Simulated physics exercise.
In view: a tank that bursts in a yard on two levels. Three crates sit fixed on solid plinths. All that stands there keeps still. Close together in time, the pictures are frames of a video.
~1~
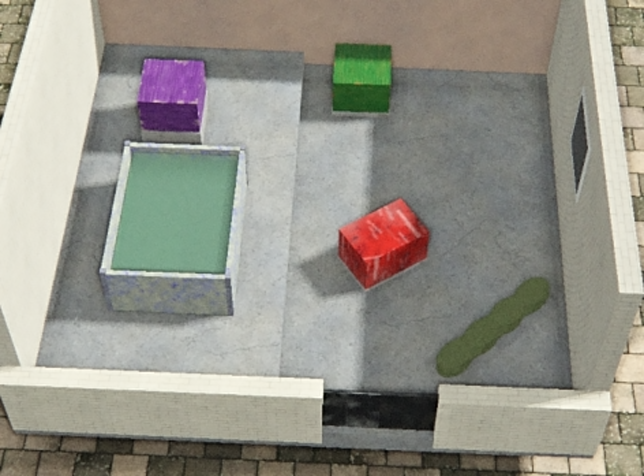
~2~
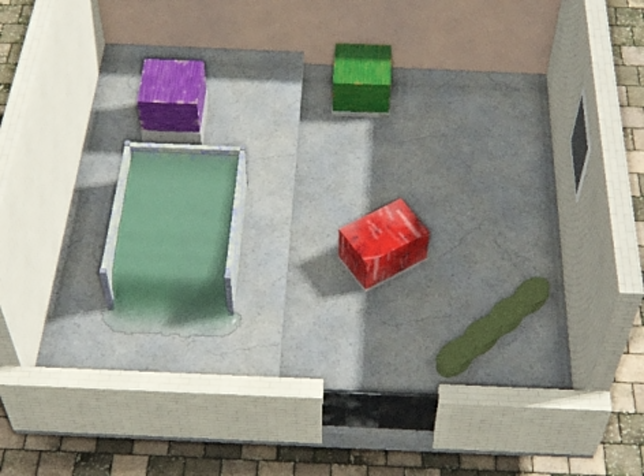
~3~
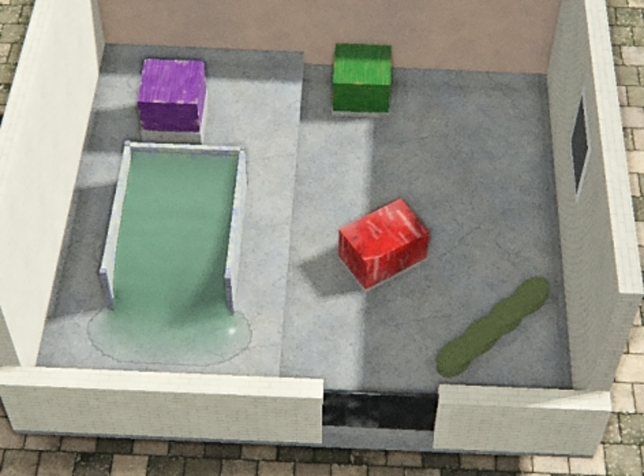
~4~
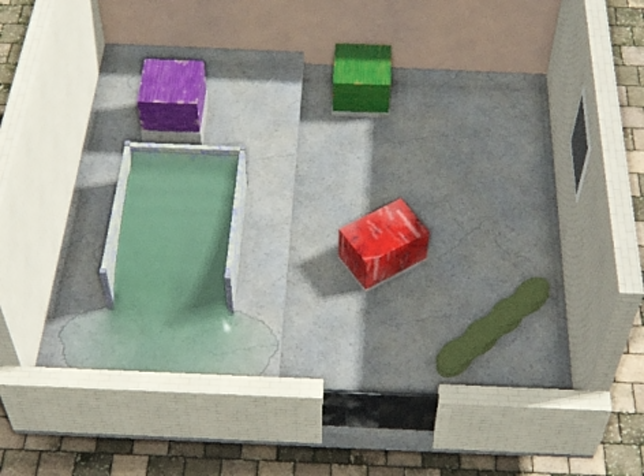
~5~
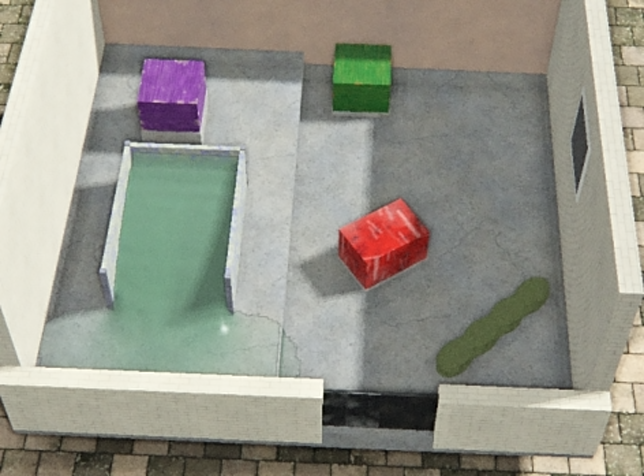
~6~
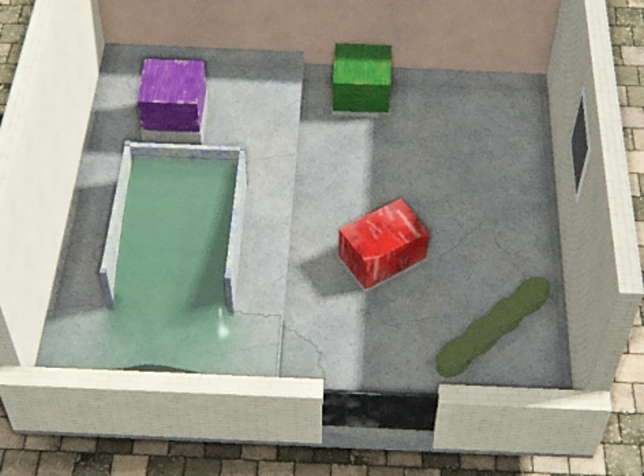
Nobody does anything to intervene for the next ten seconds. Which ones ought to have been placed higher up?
The red crate meets the water; the purple crate never meets the water; the green crate meets the water.
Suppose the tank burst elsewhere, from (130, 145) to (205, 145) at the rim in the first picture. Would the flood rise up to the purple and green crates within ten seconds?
My reading: The purple crate is wetted, the green crate takes water.
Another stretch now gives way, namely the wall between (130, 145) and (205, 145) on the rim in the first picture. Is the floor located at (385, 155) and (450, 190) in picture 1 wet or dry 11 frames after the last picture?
Submerged, submerged.
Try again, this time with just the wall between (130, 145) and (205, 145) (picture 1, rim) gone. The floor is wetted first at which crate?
That would be the one in purple.
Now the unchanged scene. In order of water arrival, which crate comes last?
Crate: The crate marked green.
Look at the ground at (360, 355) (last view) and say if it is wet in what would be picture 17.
Lab note: Spot reads soaked.
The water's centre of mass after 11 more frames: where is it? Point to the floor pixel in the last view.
Somewhere around (200, 322) in the last view.
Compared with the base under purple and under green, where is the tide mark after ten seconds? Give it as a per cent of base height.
Near 30 and 170 in a hundred.
A moment on, water covers 15 % of the floor; the red crate not reached, the purple crate not reached, the green crate not reached.
Next, water covers 30 % of the floor; the red crate water round its plinth, the purple crate not reached, the green crate not reached.
Then, water covers 50 % of the floor; the red crate water round its plinth, the purple crate water round its plinth, the green crate not reached.
Later, water covers 80 % of the floor; the red crate water round its plinth, the purple crate water round its plinth, the green crate water round its plinth.
In the end, water covers 90 % of the floor; the red crate was topped, the purple crate stayed above the water, the green crate was topped.
